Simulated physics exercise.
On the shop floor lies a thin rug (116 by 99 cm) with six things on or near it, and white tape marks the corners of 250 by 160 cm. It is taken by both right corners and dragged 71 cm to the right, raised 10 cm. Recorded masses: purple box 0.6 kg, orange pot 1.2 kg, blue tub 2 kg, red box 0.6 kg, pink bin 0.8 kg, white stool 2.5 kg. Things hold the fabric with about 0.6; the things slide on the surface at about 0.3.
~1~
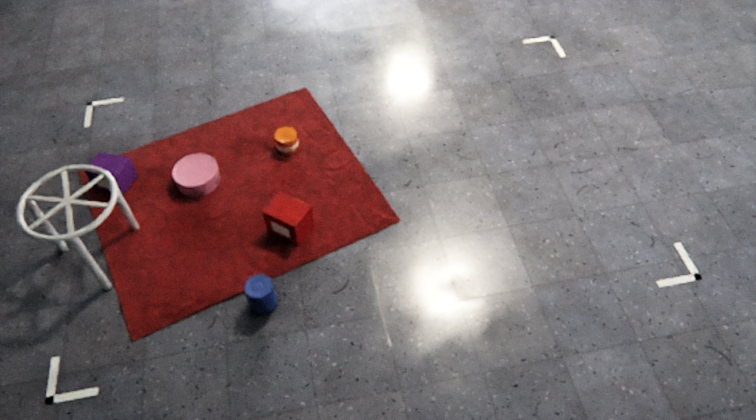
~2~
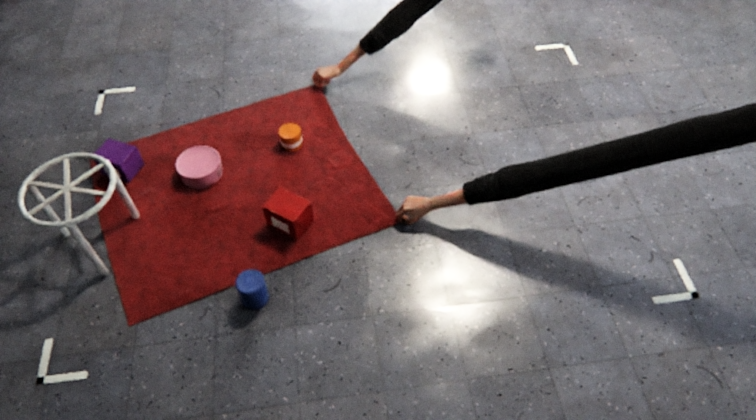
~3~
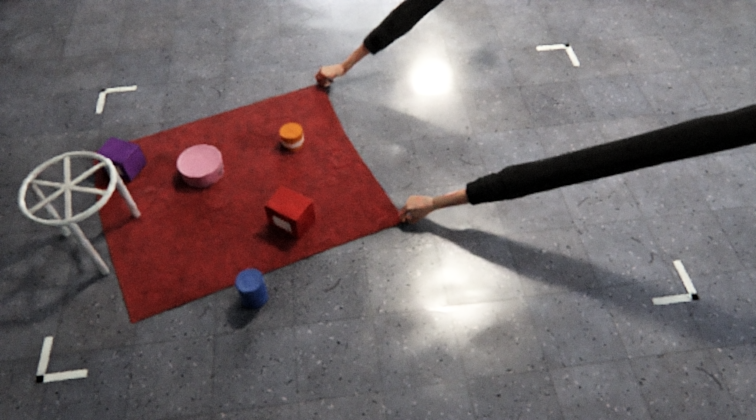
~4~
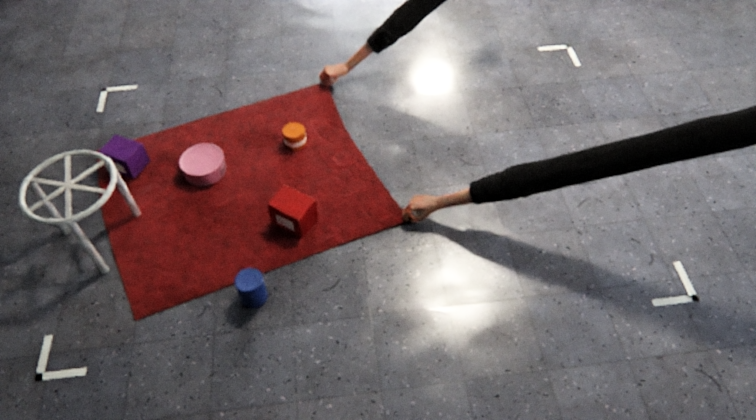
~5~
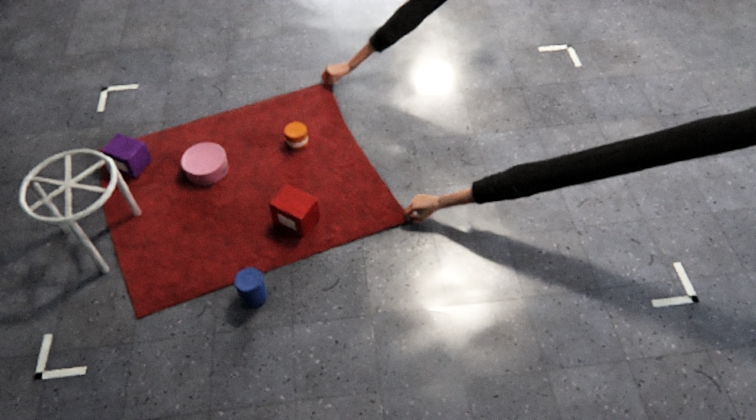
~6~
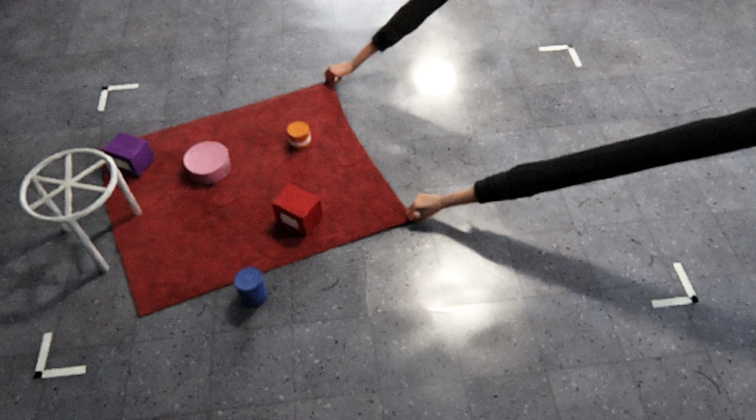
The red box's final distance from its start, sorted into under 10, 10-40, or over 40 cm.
Its travel is extensive.
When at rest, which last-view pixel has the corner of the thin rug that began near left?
In the final picture it's somewhere around (314, 300).
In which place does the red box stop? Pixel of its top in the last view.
In the last view, the top sits at about (459, 184).
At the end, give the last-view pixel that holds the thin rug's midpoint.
I'd point to about (396, 168).
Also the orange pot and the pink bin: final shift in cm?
Orange pot: 70 cm; pink bin: 70 cm.
Next, middle of the thin rug at (290, 177); red box 26 cm off its start, purple box 25 cm off its start, orange pot 25 cm off its start.
Then, middle of the thin rug at (336, 174); red box 47 cm off its start, purple box 46 cm off its start, orange pot 46 cm off its start.
After that, middle of the thin rug at (379, 168); red box 66 cm off its start at (441, 184), orange pot 66 cm off its start at (431, 115), purple box 66 cm off its start at (261, 131).
Later, middle of the thin rug at (396, 168); red box 73 cm off its start, orange pot 75 cm off its start, pink bin 73 cm off its start.
At the end, middle of the thin rug at (396, 168); red box 73 cm off its start at (459, 184), orange pot 74 cm off its start at (448, 113), pink bin 73 cm off its start at (361, 142), purple box 73 cm off its start at (278, 131).
